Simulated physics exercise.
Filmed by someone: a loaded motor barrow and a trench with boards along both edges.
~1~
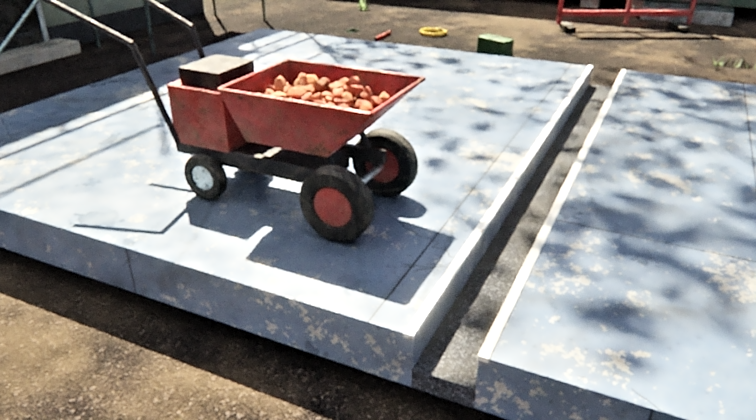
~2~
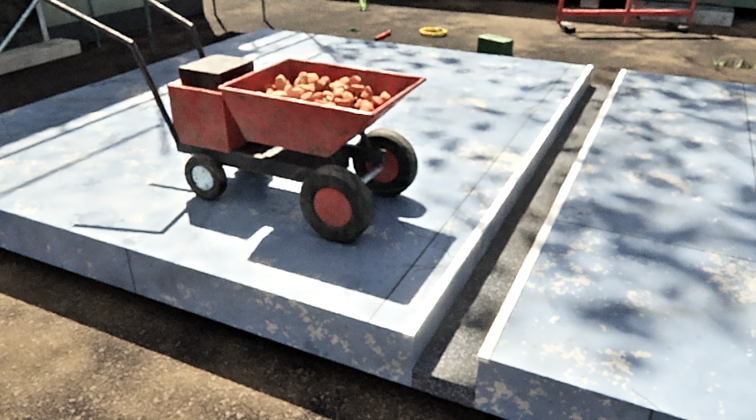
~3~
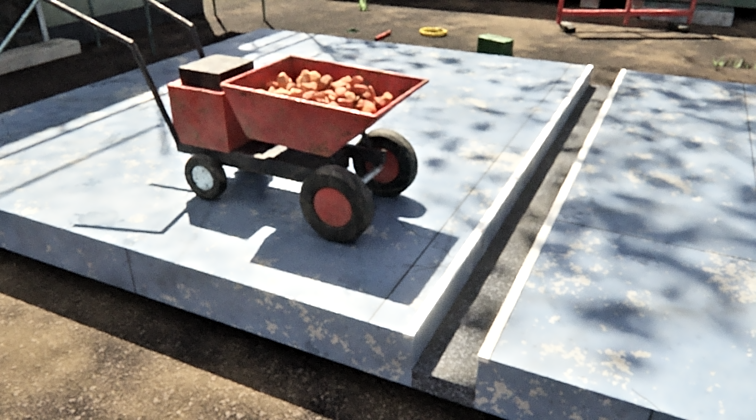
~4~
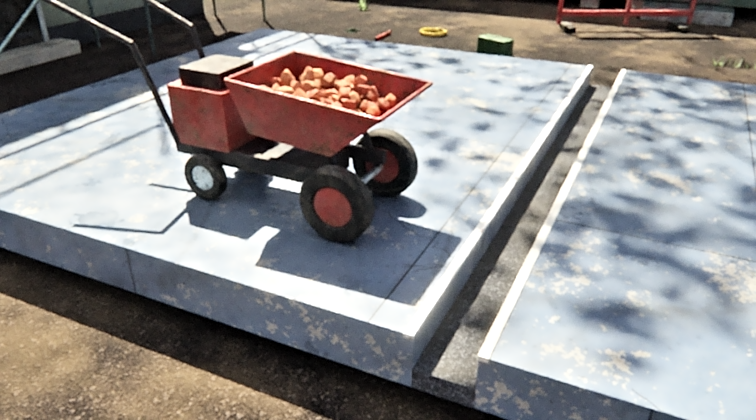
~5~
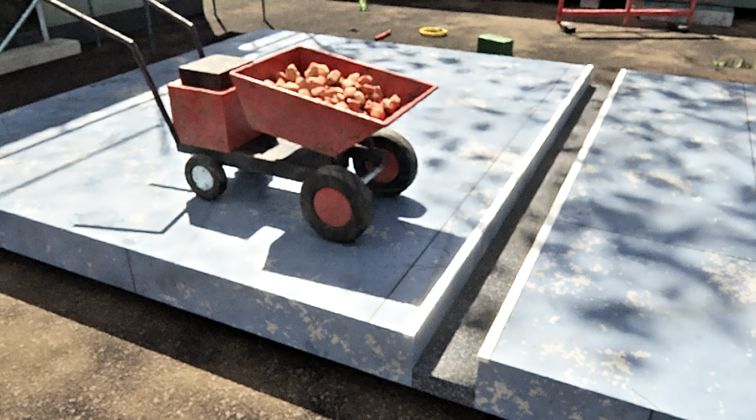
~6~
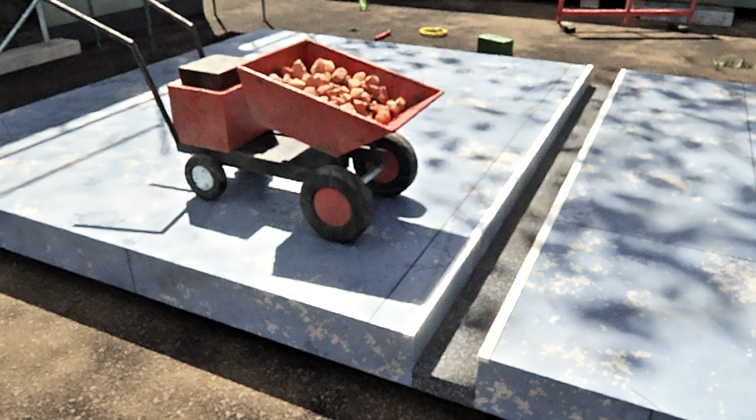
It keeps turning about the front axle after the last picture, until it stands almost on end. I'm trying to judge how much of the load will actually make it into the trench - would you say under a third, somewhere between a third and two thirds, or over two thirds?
I predict the trench will see above two thirds of the load.
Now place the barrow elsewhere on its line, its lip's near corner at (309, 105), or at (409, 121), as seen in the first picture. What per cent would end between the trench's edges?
First try: 20 per cent; second try: 80 per cent.
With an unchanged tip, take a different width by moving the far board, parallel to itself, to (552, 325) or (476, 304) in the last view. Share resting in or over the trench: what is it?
Estimated share: Try 1 approx. 90 in a hundred, try 2 approx. 50 in a hundred.
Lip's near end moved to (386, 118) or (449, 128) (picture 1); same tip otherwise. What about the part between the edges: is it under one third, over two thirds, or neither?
Okay, the first stop comes out as over two thirds and the second as under a third.
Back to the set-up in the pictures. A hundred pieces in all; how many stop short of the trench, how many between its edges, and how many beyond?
Short 15, between 80, beyond 0 per cent.
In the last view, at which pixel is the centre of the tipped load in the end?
Near (496, 256).
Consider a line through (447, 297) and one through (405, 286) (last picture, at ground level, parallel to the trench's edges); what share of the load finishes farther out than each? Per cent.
First some 70, then 100 per cent.
Soon after the last picture, skip tipped steeply; all in the skip.
A little later, skip tipped steeply; nearly all in the skip; a stray few short of the trench; a small part in or heaped over the trench; a stray few falling.
Later still, skip tipped right over; a small part in the skip; a small part short of the trench; most in or heaped over the trench; a stray few beyond it.
By the end, skip tipped right over; a small part in the skip; a small part short of the trench; most in or heaped over the trench; a stray few beyond it.
